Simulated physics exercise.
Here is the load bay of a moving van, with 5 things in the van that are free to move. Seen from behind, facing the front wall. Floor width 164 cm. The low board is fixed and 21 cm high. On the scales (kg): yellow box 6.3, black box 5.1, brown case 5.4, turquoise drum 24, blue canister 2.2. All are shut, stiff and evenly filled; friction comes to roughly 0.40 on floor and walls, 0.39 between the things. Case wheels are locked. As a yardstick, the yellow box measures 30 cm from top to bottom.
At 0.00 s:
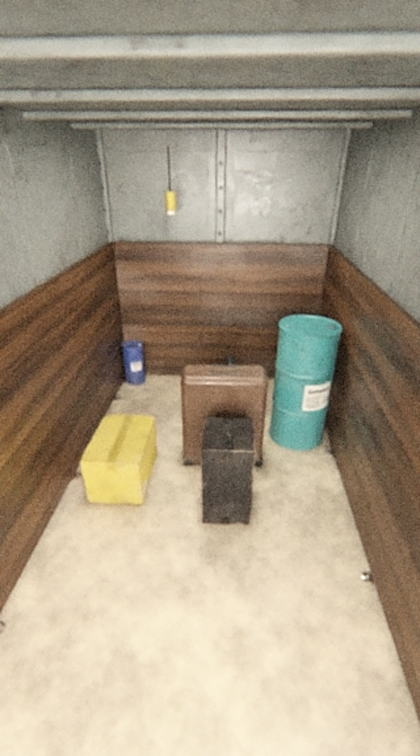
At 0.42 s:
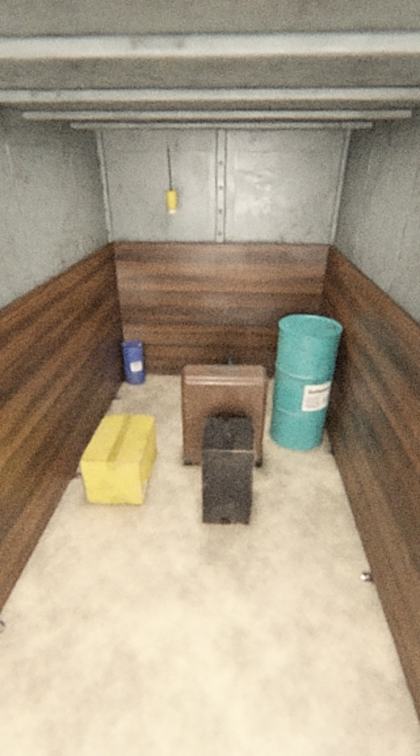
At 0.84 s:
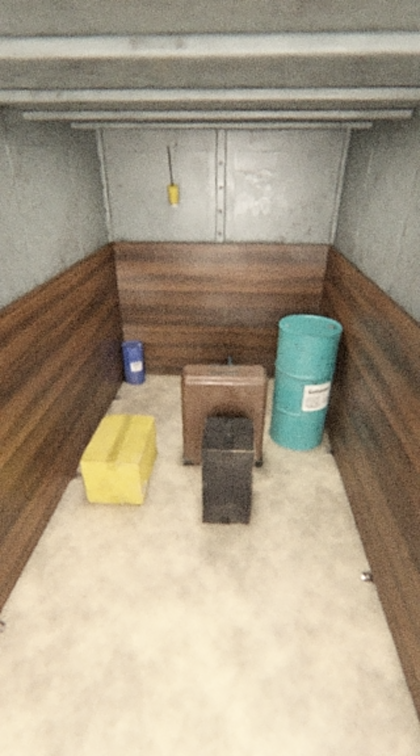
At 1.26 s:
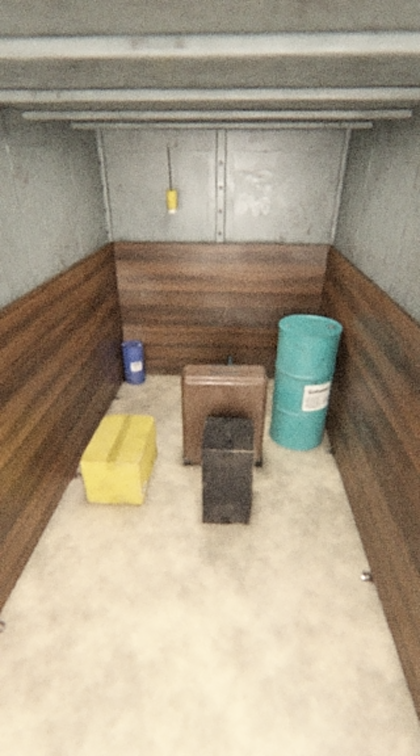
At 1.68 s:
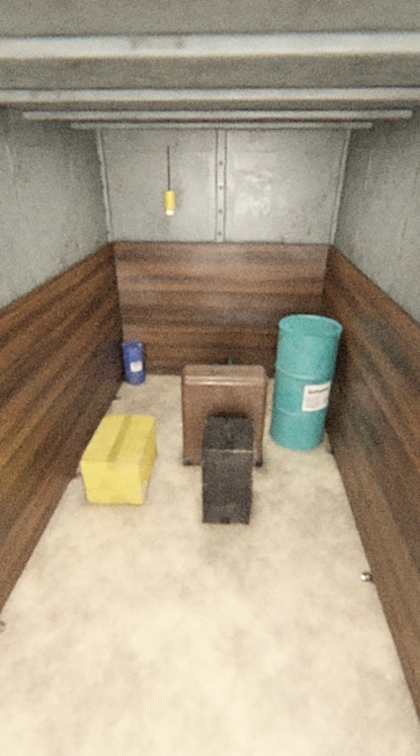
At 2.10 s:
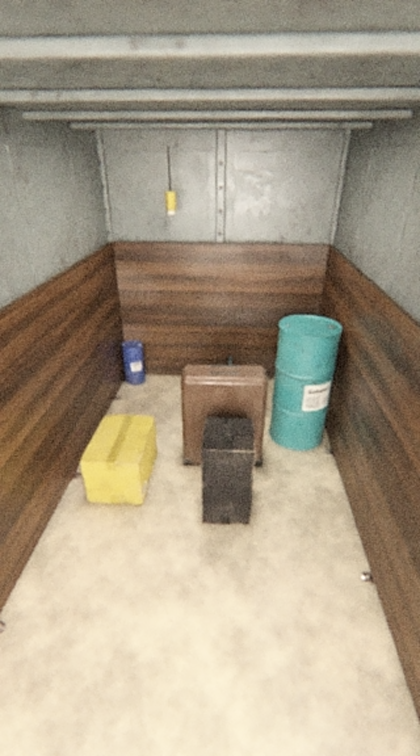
To begin with, a yellow box, black box, brown case, turquoise drum and blue canister stand in a wood-lined van bay, with a small yellow object hanging near the front wall. The hanging object swings slightly up and right, then drops back and barely sways, while the load stays still throughout.
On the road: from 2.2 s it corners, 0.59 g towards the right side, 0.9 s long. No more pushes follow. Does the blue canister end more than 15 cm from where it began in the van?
The blue canister leaves its spot.
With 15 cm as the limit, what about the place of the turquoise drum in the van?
The turquoise drum keeps its place.
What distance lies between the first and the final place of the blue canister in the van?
Some 42 cm.
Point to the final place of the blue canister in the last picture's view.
Around (183, 364).
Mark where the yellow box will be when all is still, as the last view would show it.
At about (195, 460).
After 2.70 s, load feels 0.59 g right; blue canister moved 8 cm near (143, 363); black box moved 8 cm; brown case moved 8 cm.
After 2.90 s, load feels 0.47 g right; blue canister moved 23 cm near (160, 363); black box moved 24 cm; brown case moved 23 cm.
After 3.00 s, load feels 0.24 g right; blue canister 4° off upright near (170, 363); black box moved 33 cm; yellow box moved 32 cm.
After 3.10 s, steady run; blue canister moved 39 cm near (178, 364); black box moved 41 cm; yellow box moved 39 cm.
In the end (3.7 s), not toppled but over 15 cm from the start, yellow box, black box, brown case and blue canister; the last one under 15 cm from the start. In the last view, blue canister near (183, 364).
